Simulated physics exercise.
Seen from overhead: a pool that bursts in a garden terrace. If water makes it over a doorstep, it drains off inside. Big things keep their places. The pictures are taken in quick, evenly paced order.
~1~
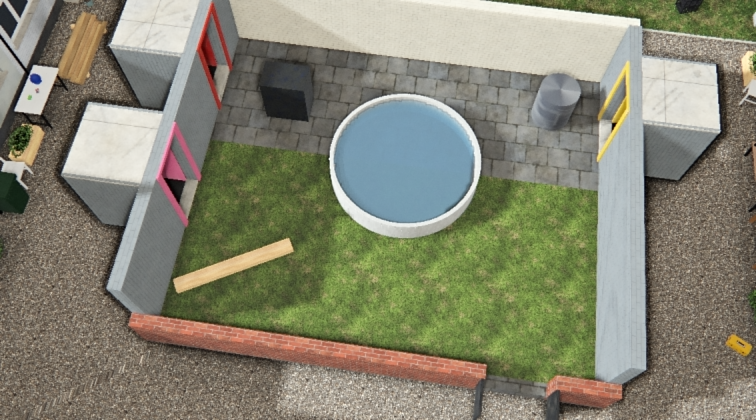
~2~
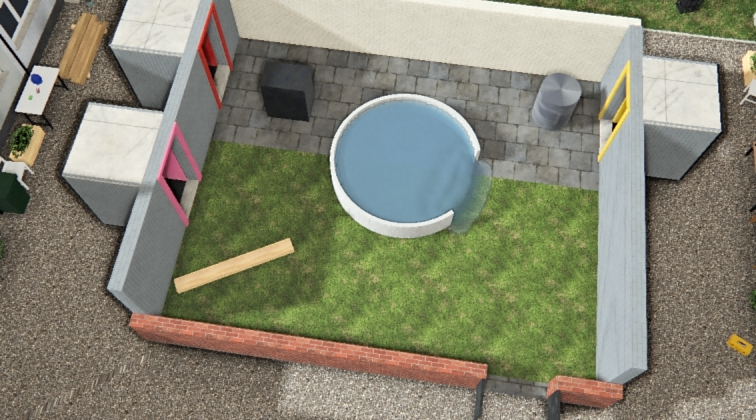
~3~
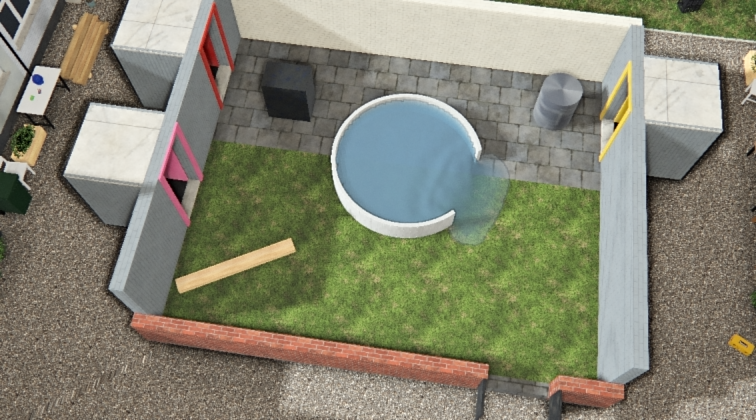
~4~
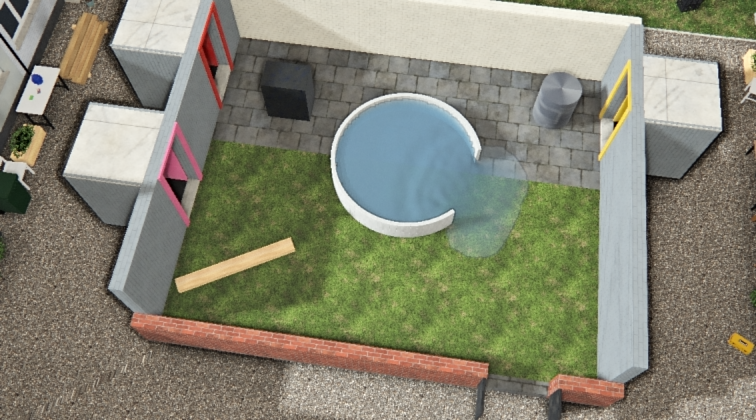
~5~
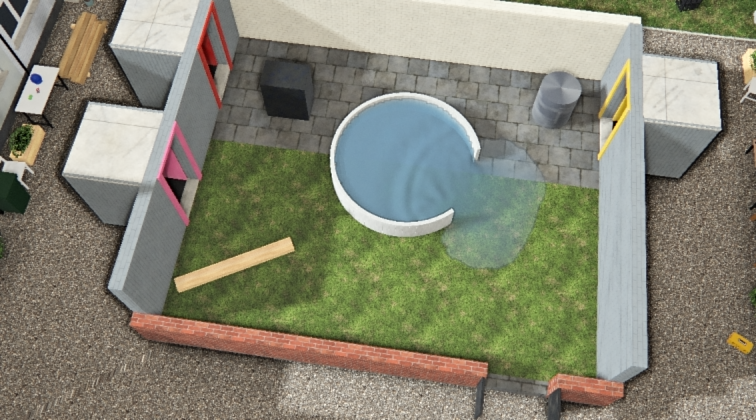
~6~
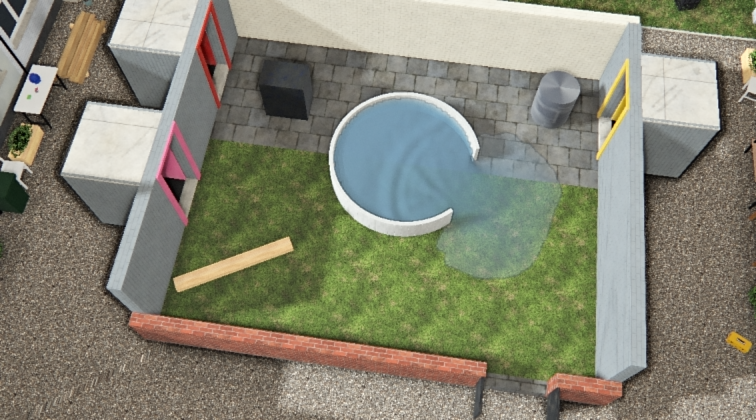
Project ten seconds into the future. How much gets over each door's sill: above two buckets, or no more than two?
Outcome: The red door will respect the limit; the yellow door will break the limit; the pink door will respect the limit.
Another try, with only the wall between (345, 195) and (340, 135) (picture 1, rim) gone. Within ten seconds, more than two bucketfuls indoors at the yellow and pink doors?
In short: The yellow one stays under, the pink one is over.
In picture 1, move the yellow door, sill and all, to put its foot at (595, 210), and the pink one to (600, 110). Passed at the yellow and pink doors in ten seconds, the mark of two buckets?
Then: Yellow passes that mark; pink passes that mark.
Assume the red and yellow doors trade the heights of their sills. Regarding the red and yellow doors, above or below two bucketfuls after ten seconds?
Note - red: Does not overflow; yellow: Does not overflow.
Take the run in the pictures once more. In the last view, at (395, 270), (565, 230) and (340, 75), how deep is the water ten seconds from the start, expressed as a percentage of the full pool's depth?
In order: Roughly 12, 18 and 8 in a hundred.
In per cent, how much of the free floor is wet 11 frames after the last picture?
Near 25 in a hundred.
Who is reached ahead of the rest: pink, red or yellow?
I'd say the yellow-painted one.
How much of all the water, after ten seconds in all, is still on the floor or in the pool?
My figure: Some 86 per cent.
A moment on, water covers 20 % of the floor; the red door not reached, the yellow door not reached, the pink door not reached.
Next, water covers 25 % of the floor; the red door not reached, the yellow door under two buckets in, the pink door not reached.
Then, water covers 30 % of the floor; the red door not reached, the yellow door over two buckets in, the pink door not reached.
Later, water covers 50 % of the floor; the red door not reached, the yellow door over two buckets in, the pink door not reached.
In the end, water covers 75 % of the floor; the red door wet at the sill, nothing in, the yellow door over two buckets in, the pink door not reached.
